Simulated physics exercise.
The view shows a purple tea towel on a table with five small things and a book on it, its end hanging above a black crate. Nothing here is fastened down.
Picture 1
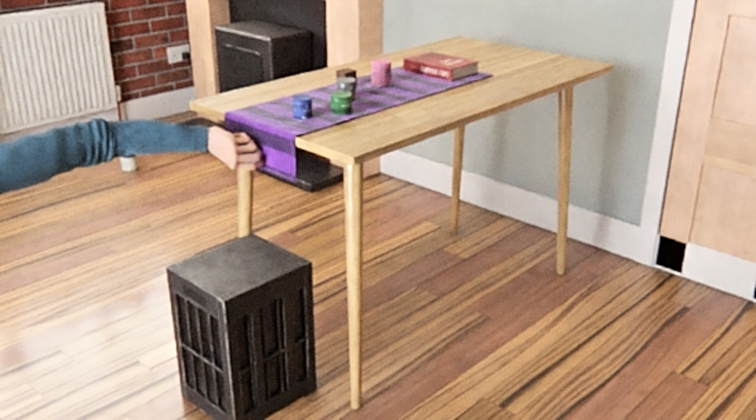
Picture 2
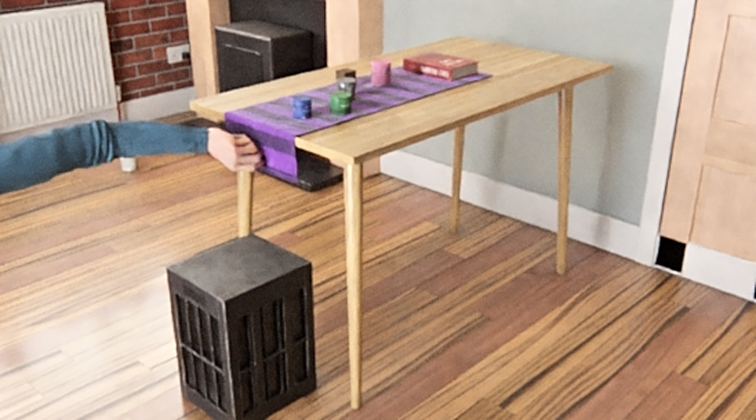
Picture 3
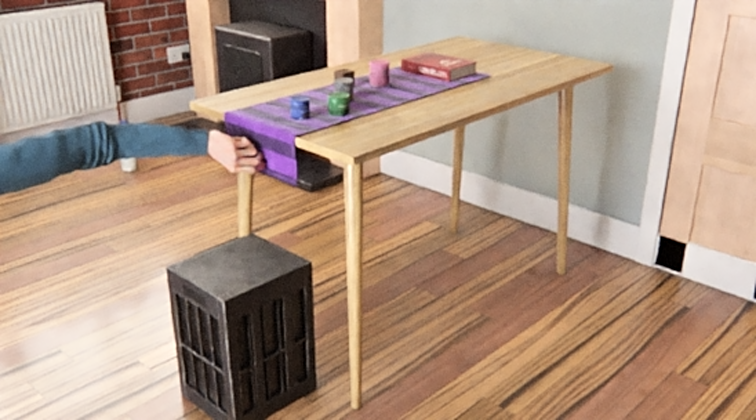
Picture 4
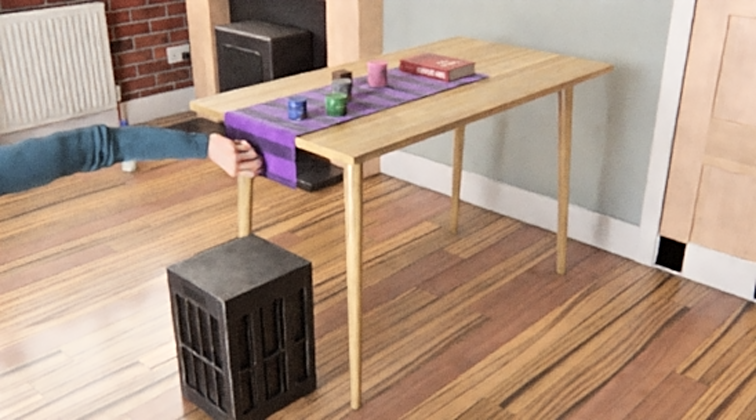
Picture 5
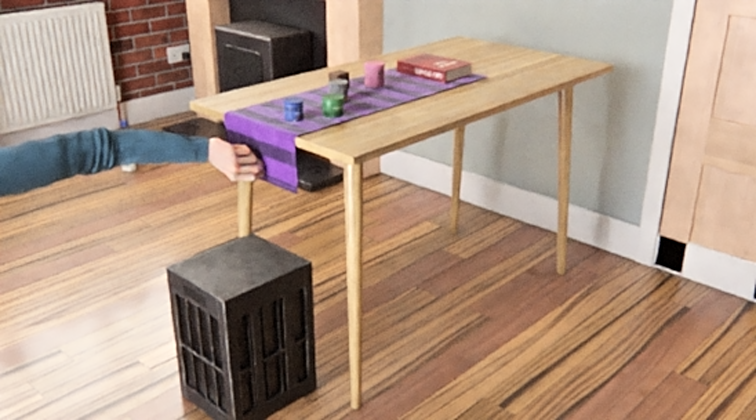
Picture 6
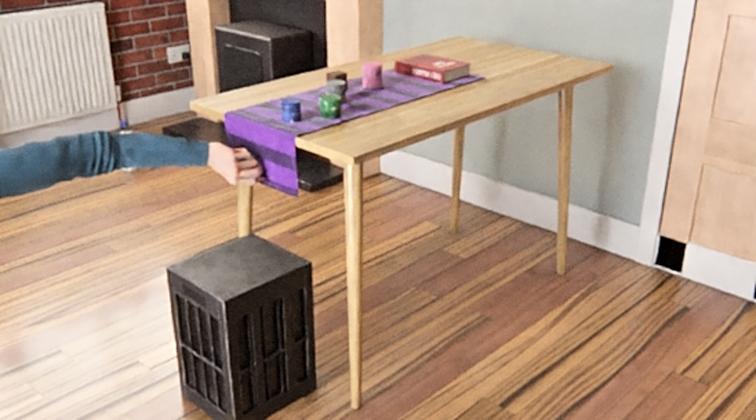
On a wooden table, a hand slowly pulling a purple striped cloth down over the near edge, small pots and book shifting left.
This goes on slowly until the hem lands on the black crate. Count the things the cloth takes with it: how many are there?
It drops two things over the edge.
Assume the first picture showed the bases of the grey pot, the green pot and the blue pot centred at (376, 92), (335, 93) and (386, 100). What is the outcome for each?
In the end the grey pot is still up there, the green pot is still up there and the blue pot is still up there.
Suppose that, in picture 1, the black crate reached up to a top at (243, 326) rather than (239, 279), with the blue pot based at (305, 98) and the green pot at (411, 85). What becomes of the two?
Here's what happens: The blue pot leaves its perch, the green pot remains aboard.
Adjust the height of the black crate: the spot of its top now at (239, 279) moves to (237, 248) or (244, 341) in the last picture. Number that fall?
The count comes out 1 and 4.
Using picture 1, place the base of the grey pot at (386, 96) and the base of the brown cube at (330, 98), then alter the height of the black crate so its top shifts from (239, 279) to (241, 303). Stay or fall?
Grey pot: Safe; brown cube: Lost.
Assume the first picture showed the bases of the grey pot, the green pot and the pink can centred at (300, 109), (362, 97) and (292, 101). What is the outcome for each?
Start with the grey pot, which is lost; next the green pot, which is kept; last the pink can, which is lost.
Soon after, hem near (263, 232); blue pot gone.
Then, hem on the crate; blue pot and green pot gone.
At rest, hem on the crate; blue pot and green pot gone. Over the edge go two.
